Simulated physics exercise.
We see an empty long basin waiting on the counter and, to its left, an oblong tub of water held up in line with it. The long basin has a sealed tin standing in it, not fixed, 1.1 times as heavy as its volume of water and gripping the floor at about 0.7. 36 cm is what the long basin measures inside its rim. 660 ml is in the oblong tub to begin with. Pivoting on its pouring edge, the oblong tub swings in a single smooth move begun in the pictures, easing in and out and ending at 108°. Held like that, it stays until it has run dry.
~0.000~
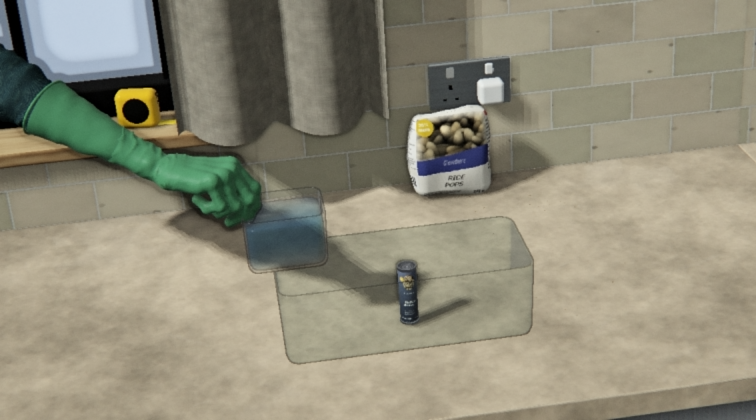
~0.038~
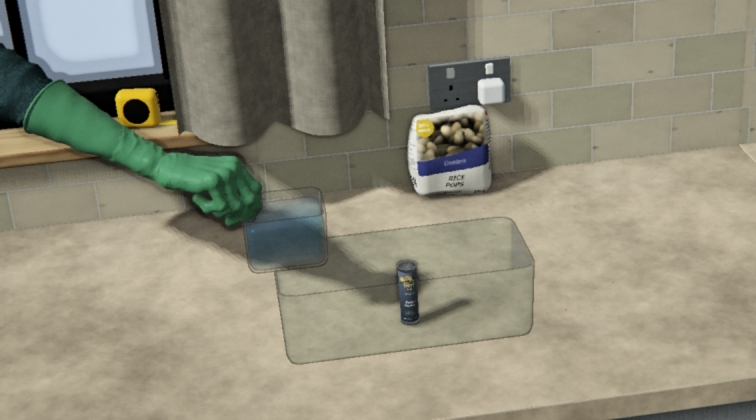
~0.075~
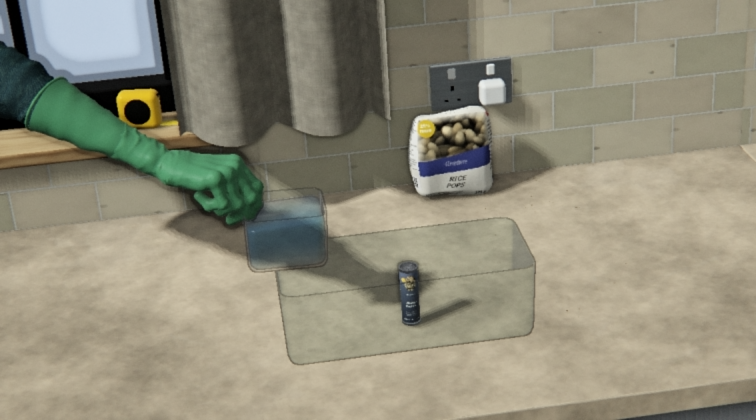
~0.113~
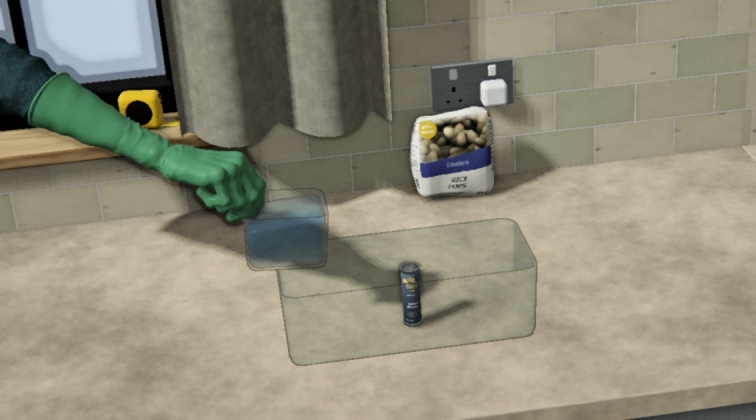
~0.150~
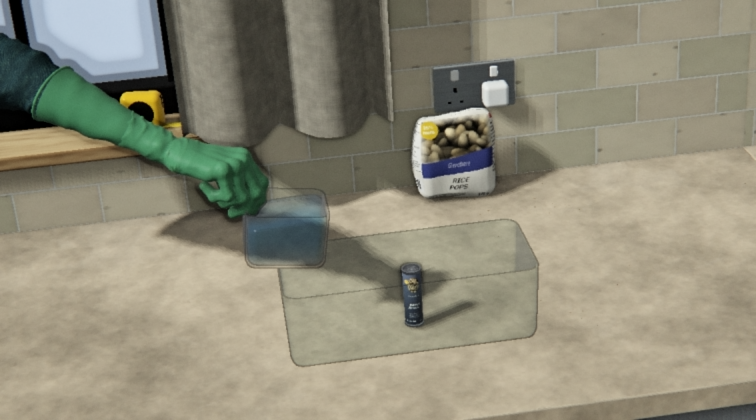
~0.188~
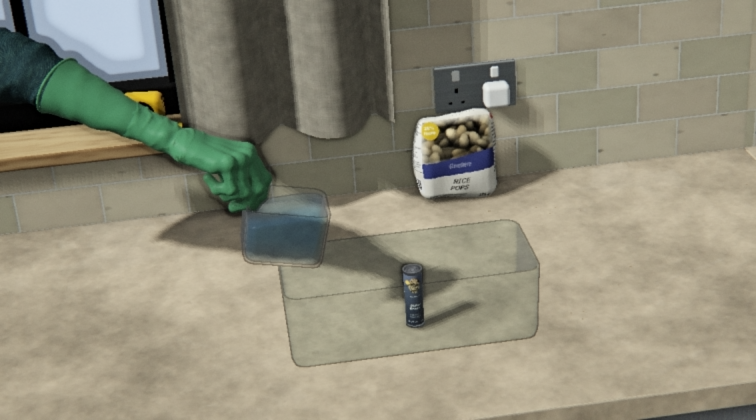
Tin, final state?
My bet is it capsizes.
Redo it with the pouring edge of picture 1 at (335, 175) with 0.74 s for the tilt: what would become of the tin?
After that, the tin stays vertical.
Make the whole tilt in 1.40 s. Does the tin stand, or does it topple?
With that tilt, the tin tips.
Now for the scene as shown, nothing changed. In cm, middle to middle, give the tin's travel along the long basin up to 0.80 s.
It has moved some 1 cm.
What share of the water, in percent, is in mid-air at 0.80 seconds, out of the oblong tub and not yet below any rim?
Roughly 18 per cent.
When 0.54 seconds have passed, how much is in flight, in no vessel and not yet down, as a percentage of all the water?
Close to 30 in a hundred.
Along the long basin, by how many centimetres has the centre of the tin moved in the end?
It finishes around 6.5 cm from where it began.
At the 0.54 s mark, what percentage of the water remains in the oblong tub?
Roughly 64 percent.
After 0.54 s the tilt is 75° and 63 per cent is still to pour; the tin stands where it began.
After 0.80 s the tilt is 107° and 9 per cent is still to pour; the tin leans 16°.
After 1.07 s the tilt is 108° and 0 per cent is still to pour; the tin lies on its side.
After 1.36 s the tilt is 108° and 0 per cent is still to pour; the tin lies on its side.
In the end the tin lies on its side.
